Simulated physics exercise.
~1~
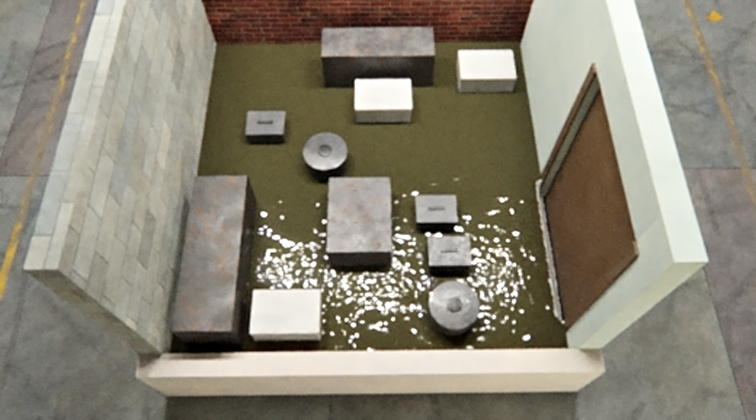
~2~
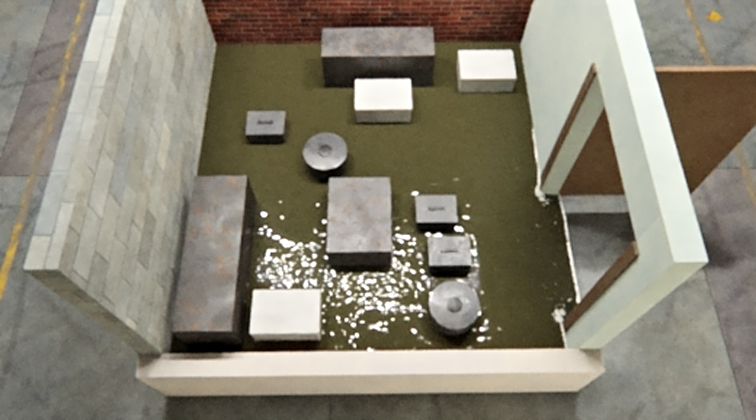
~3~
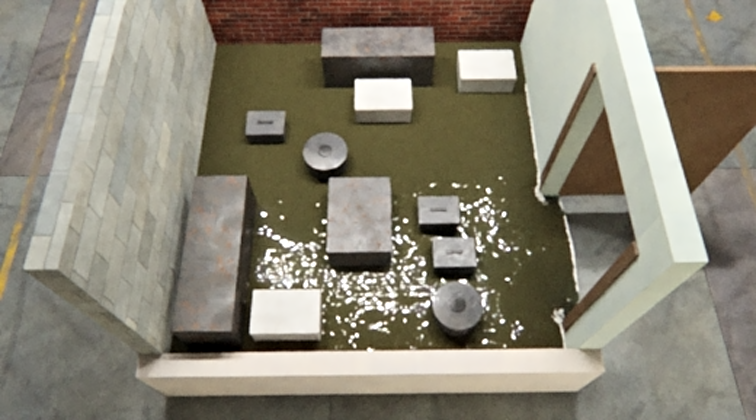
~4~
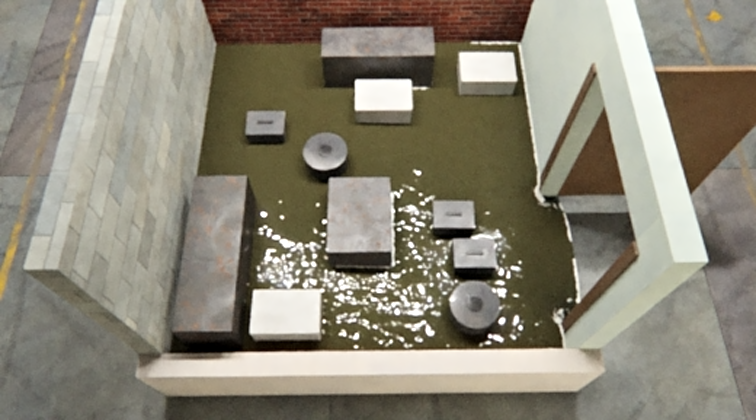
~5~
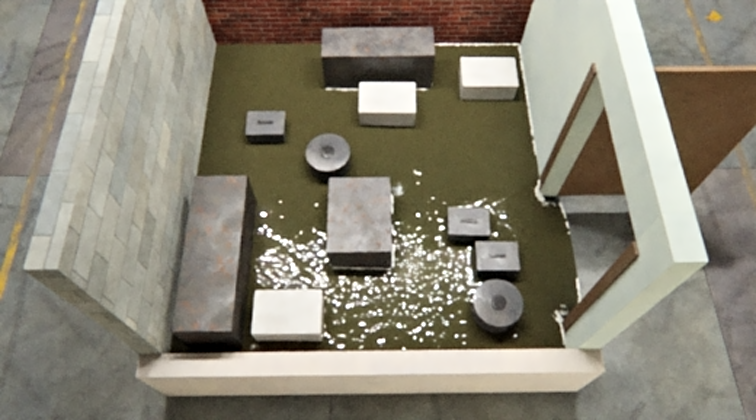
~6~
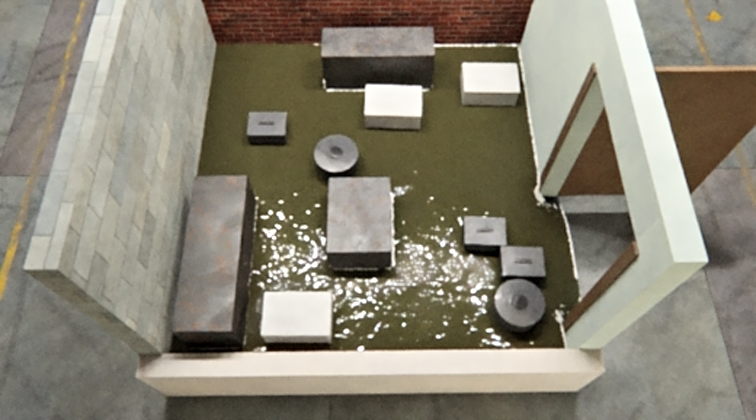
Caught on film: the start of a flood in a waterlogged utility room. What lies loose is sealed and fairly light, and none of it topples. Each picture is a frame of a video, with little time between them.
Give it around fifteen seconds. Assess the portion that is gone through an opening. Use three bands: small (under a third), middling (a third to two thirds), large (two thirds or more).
Large.
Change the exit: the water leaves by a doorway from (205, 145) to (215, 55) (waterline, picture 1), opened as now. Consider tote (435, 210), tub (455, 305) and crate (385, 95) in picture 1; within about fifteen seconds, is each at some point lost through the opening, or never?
First escapes, second never leaves, third escapes.
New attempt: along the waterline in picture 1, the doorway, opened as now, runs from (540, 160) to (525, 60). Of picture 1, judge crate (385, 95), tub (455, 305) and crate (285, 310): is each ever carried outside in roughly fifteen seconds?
As listed: Gone, still in, no.
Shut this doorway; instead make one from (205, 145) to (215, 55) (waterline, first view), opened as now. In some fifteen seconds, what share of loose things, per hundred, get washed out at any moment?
About 60 percent, I'd say.
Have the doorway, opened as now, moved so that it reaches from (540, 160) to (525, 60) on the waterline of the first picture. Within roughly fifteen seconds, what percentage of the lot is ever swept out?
Roughly 80 %.
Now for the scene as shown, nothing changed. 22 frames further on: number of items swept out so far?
7.
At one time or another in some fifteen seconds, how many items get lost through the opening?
The count is 7.
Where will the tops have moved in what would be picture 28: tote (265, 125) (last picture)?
My estimate: Close to (422, 183).
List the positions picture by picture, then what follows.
A tote at (450, 251), afloat; a tub at (454, 305) floats; 0 of 8 have shifted, in the first picture.
A tote at (450, 251), afloat; a tub at (454, 305), afloat; 0 of 8 have shifted, in the second picture.
A tote at (454, 252), afloat, close to its start; a tub at (458, 305), afloat, close to its start; 0 of 8 have shifted, in the third picture.
A tote at (475, 253), afloat, close to its start; a tub at (475, 304) floats, close to its start; 3 of 8 have shifted, in the fourth picture.
A tote at (498, 256), afloat, a stride from its start; a tub at (498, 302), afloat, a stride from its start; 4 of 8 have shifted, in the fifth picture.
A tote at (523, 261) floats, a stride from its start; a tub at (520, 302), afloat, a stride from its start; 7 of 8 have shifted, in the sixth picture.
A moment on, 2 of 8 are out; 6 afloat.
Next, 3 of 8 are out; 5 afloat.
Later, 7 of 8 are out; 1 afloat.
In the end, 7 of 8 are out; 1 afloat.
